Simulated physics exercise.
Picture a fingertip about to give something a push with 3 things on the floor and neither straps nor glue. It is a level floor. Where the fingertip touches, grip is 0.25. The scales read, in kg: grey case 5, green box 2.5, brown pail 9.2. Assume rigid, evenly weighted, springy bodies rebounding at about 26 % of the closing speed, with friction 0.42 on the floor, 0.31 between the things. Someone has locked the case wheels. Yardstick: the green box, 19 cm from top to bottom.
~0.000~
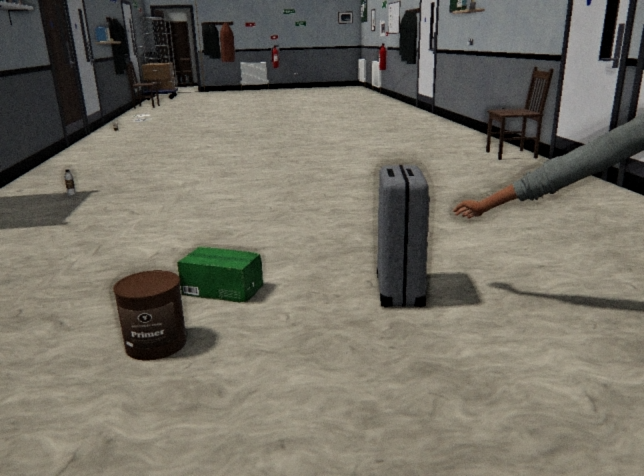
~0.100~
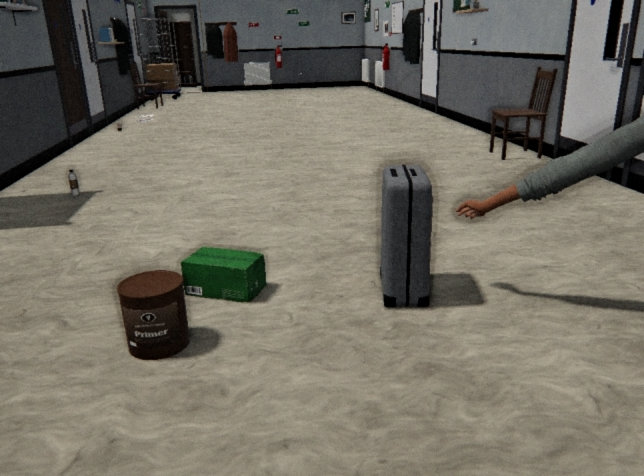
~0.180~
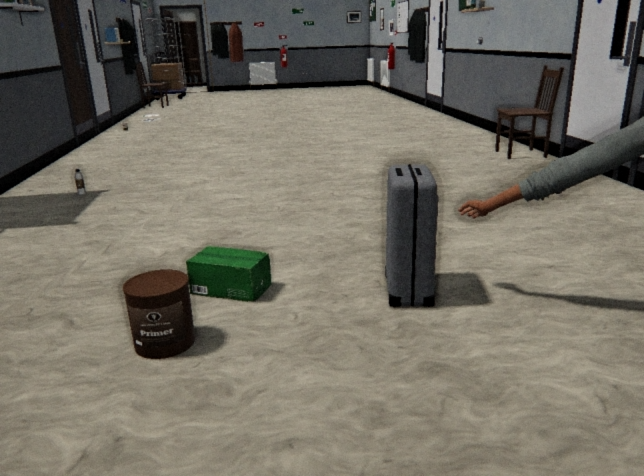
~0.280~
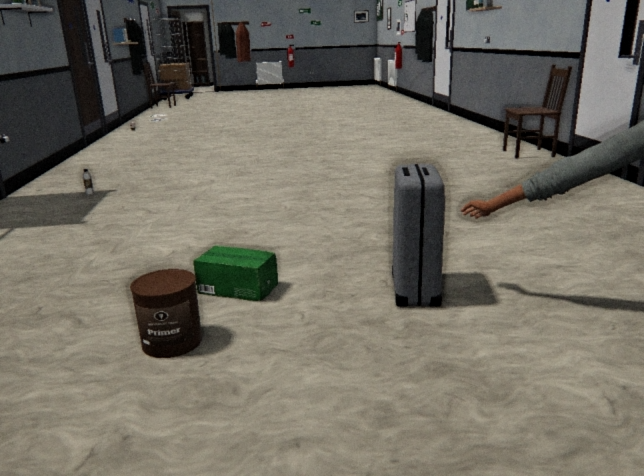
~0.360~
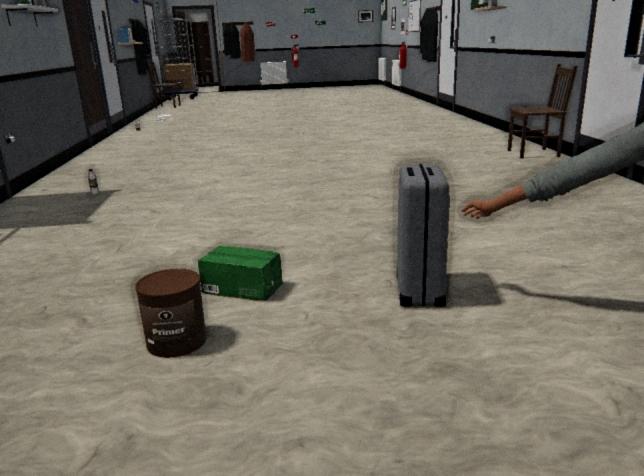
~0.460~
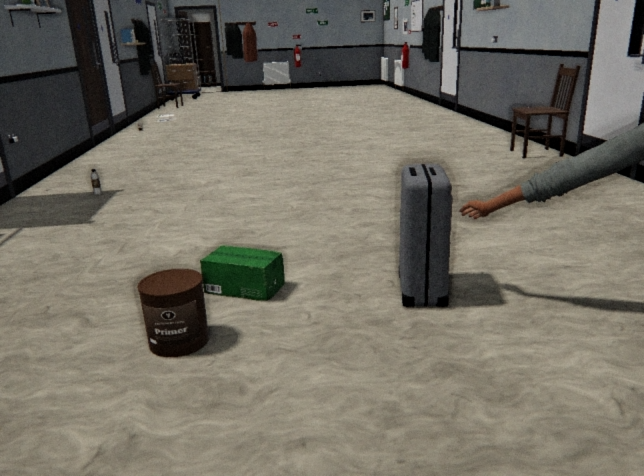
A long room with grey walls and a pale, streaked floor is seen from slightly above, looking toward the far wall, with doors and a chair along the right side. A brown pail and a green box sit left of centre, while a grey case stands upright nearer the right, beside an outstretched, grey-sleeved arm. The view drifts slightly, the whole room sliding a little rightward, while the arm barely changes place at the edge and the case appears slightly closer to its hand.
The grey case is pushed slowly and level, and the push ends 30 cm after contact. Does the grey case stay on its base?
No, it goes over.
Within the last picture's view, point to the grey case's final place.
Look near (336, 272) in the last picture.
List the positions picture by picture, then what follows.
In the first picture, hand has come 0 cm; grey case (401, 234); green box (222, 274).
In the second picture, hand has come 0 cm; grey case (405, 235); green box (225, 274).
In the third picture, hand has come 2 cm; grey case (410, 234); green box (230, 273).
In the fourth picture, hand has come 4 cm; grey case (417, 234); green box (237, 273).
In the fifth picture, hand has come 6 cm; grey case (421, 234); green box (241, 272).
In the sixth picture, hand has come 9 cm; grey case (424, 234); green box (244, 272).
By 1.06 s, hand has come 23 cm; grey case tilted 10° near (412, 231).
By 1.66 s, hand has come 37 cm; grey case tilted 36° near (381, 234).
By 1.86 s, hand has come 42 cm; grey case tilted 64° near (354, 249).
By 1.96 s, hand has come 43 cm; grey case on its side near (341, 270); green box 3 cm from its spot.
When it is over (2.6 s), lying over on the floor, grey case; the other 2 within 14 cm of the start. End places, in pixels of the last picture, grey case near (336, 272).
